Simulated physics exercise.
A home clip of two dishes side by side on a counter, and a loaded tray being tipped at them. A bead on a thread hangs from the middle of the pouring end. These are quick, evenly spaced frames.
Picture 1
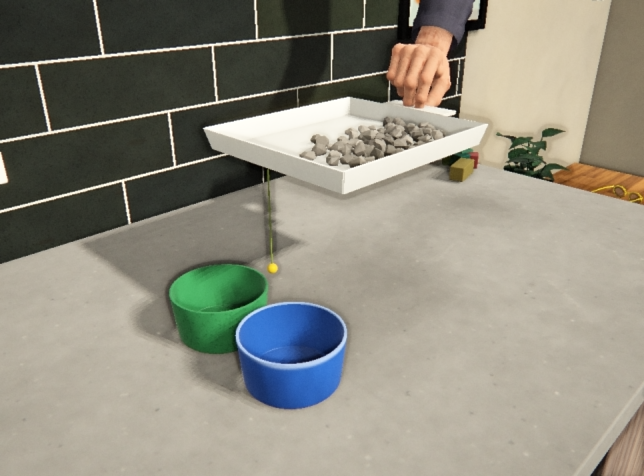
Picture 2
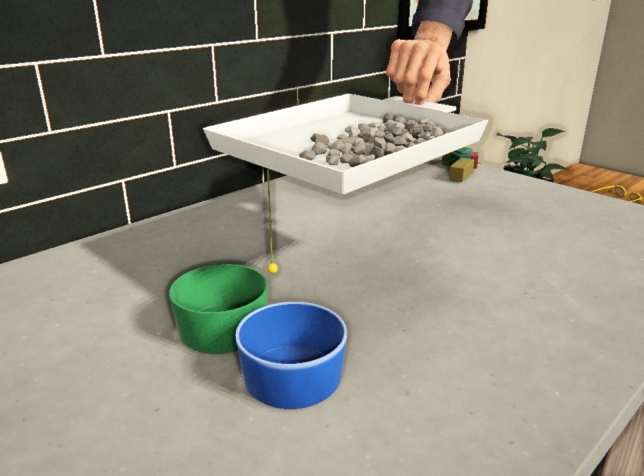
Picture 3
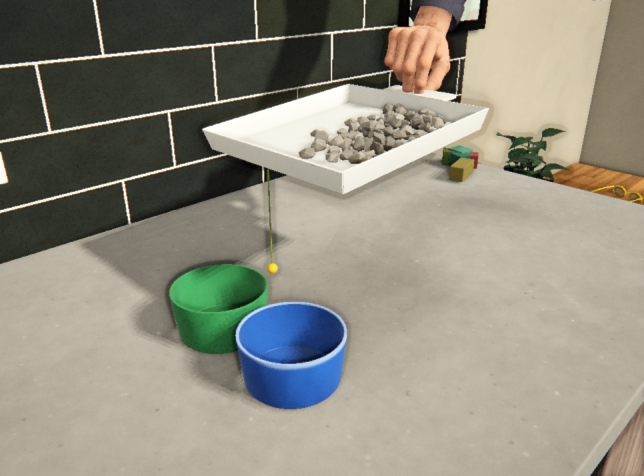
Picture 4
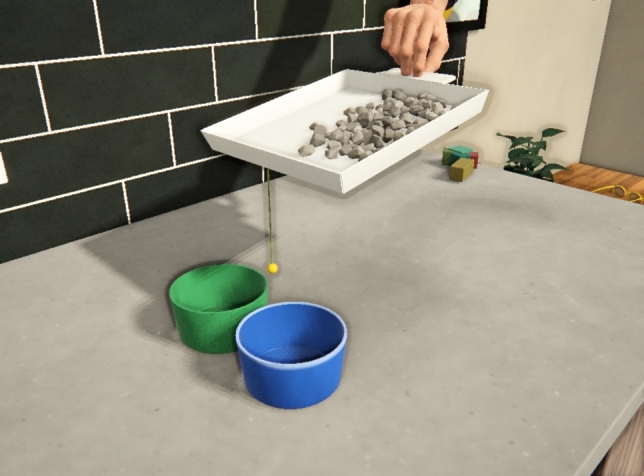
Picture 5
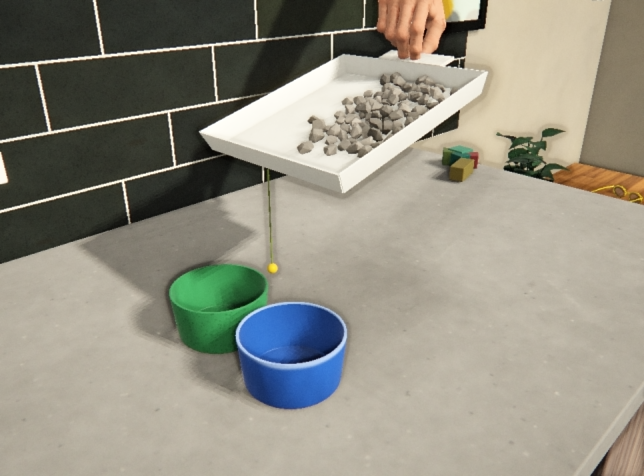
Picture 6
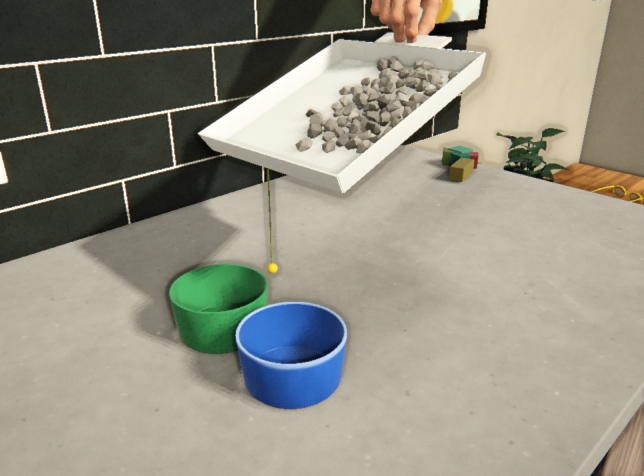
On a gray counter by a dark tiled wall, a hand slowly raised the far end of a white tray of gravel, tilting it toward a green dish and a blue one below.
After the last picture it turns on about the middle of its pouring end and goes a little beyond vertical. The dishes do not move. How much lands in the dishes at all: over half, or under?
They take more than half between them.
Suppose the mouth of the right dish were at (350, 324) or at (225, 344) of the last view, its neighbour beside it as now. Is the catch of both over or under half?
The first try: Not half. The second: The smaller part.
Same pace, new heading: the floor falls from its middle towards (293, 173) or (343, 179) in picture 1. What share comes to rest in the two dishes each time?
The first gives 90 %, the second 30 %.
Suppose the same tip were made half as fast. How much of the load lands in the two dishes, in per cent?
About 80 per cent.
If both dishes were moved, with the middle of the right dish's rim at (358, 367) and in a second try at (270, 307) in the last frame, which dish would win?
At the first place the left dish, at the second the right-hand dish.
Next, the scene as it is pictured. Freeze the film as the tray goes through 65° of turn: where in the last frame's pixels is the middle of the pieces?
Close to (284, 154).
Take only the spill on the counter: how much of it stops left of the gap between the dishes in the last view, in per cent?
Some 90 per cent.
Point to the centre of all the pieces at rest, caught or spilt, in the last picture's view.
Near (234, 338).
Soon after the last picture, tray tipped steeply; nearly all on the tray; a small part in the air.
A little later, tray tipped past a quarter turn; about half on the tray; about a quarter in the right dish; about a quarter in the left dish; a small part outside both; a small part in the air.
Later still, tray tipped past a quarter turn; about a third in the right dish; about half in the left dish; a small part outside both.
At rest, tray tipped past a quarter turn; about a third in the right dish; about half in the left dish; a small part outside both.
